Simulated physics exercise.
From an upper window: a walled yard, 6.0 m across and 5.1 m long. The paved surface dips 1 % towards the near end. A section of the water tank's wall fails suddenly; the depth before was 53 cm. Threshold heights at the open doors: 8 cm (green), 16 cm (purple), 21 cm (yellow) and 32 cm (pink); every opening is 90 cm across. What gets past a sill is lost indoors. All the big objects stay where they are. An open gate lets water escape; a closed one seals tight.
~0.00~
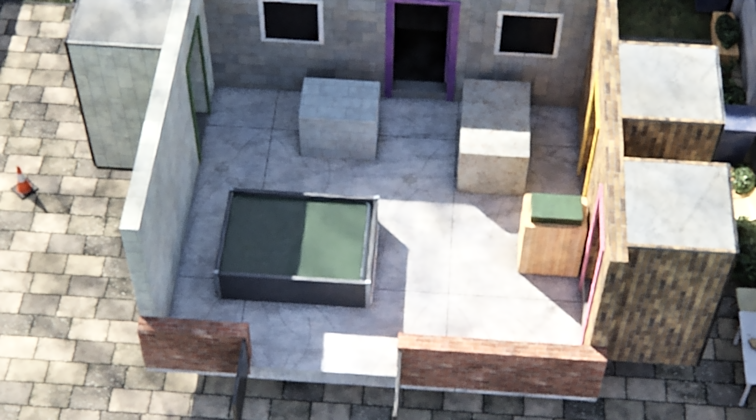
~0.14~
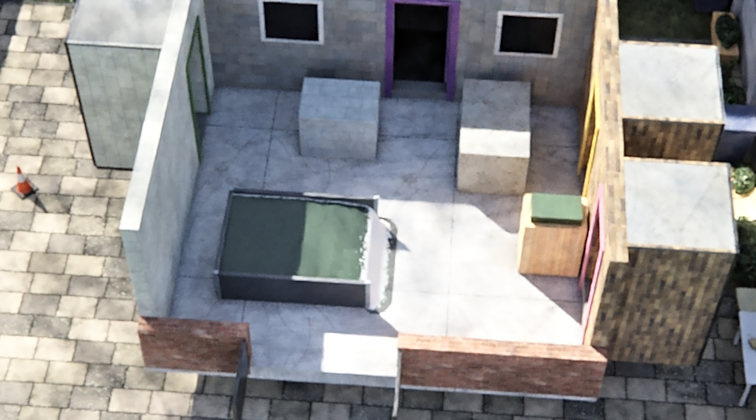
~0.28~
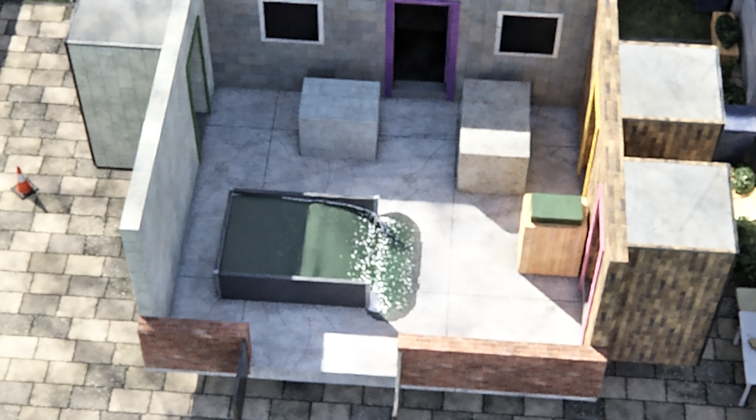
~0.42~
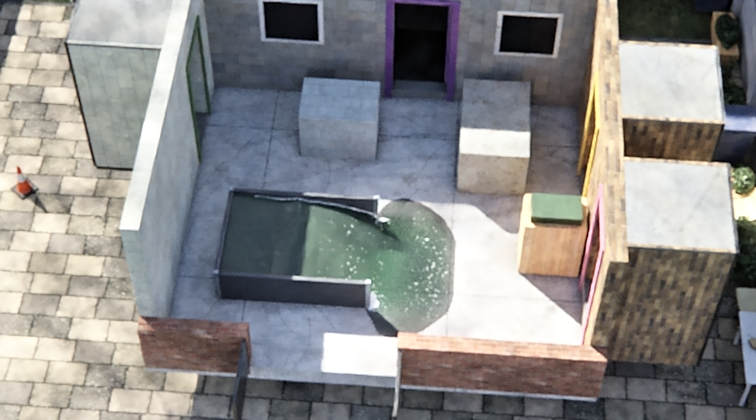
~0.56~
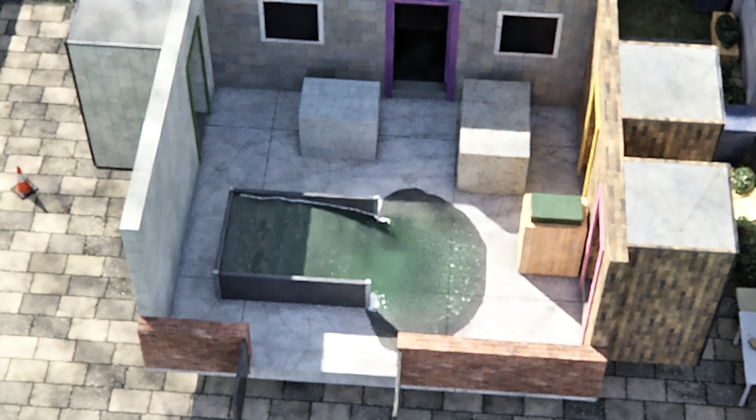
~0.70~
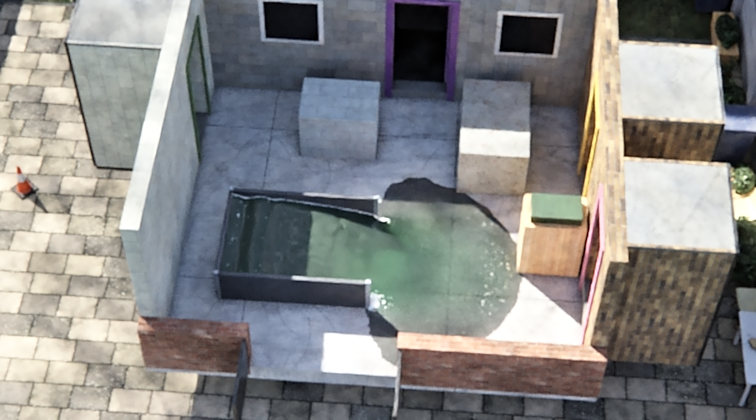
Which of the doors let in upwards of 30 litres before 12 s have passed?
Door by door: At the green door it stays under the limit; at the purple door it does not reach the limit; at the yellow door it stays under the limit; at the pink door it does not reach the limit.
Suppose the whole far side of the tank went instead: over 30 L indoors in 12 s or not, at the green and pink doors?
Then: Green past it, pink below.
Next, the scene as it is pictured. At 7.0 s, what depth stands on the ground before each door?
Depths in cm: Green 1, purple 7, yellow 8, pink 9.
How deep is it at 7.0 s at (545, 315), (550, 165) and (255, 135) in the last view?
In that order: 9, 6 and 1 cm.
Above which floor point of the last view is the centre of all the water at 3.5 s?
At about (461, 264).
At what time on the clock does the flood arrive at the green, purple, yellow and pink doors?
Green 7.0 s, purple 2.6 s, yellow 1.5 s, pink 1.1 s.
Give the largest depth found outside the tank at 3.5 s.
Roughly 28 cm.
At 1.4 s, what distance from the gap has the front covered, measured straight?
Roughly 3.4 m.
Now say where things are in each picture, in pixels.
In the first frame, still water, 53 cm deep, in the water tank at (298, 238).
In the second frame, the front is at (371, 310), 0.8 m from the gap at (370, 257); 0.4 m2 of floor is under water; 53 cm left at the back of the water tank.
In the third frame, water pours out at (370, 258) and has run 1.0 m, to (400, 312); typically 10 cm deep outside, 53 cm at the water tank's back.
In the fourth frame, the front is at (432, 318), 1.3 m from the gap at (370, 258); 2.3 m2 of floor is under water; 53 cm left at the back of the water tank.
In the fifth frame, the front is at (478, 294), 1.7 m from the gap at (370, 259); 3.4 m2 of floor is under water; 53 cm left at the back of the water tank.
In the sixth frame, the front is at (515, 260), 2.2 m from the gap at (370, 259); 4.8 m2 of floor is under water; 47 cm left at the back of the water tank.
After 1.4 s water covers 35 % of the floor and is deepest (26 cm) near (575, 310); green door not reached, purple door not reached, yellow door not reached, pink door 22 cm at the sill, 0 L in.
After 2.2 s water covers 40 % of the floor and is deepest (38 cm) near (576, 373); green door not reached, purple door not reached, yellow door 20 cm at the sill, 0 L in, pink door 26 cm at the sill, 0 L in.
After 3.5 s water covers 45 % of the floor and is deepest (28 cm) near (575, 280); green door not reached, purple door 4 cm at the sill, 0 L in, yellow door 17 cm at the sill, 3 L in, pink door 24 cm at the sill, 1 L in.
After 7.0 s water covers 90 % of the floor and is deepest (13 cm) near (164, 346); green door not reached, purple door 7 cm at the sill, 0 L in, yellow door 8 cm at the sill, 4 L in, pink door 9 cm at the sill, 1 L in.
After 12.0 s water covers 95 % of the floor and is deepest (10 cm) near (164, 346); green door 5 cm at the sill, 0 L in, purple door 3 cm at the sill, 0 L in, yellow door 6 cm at the sill, 4 L in, pink door 6 cm at the sill, 1 L in.
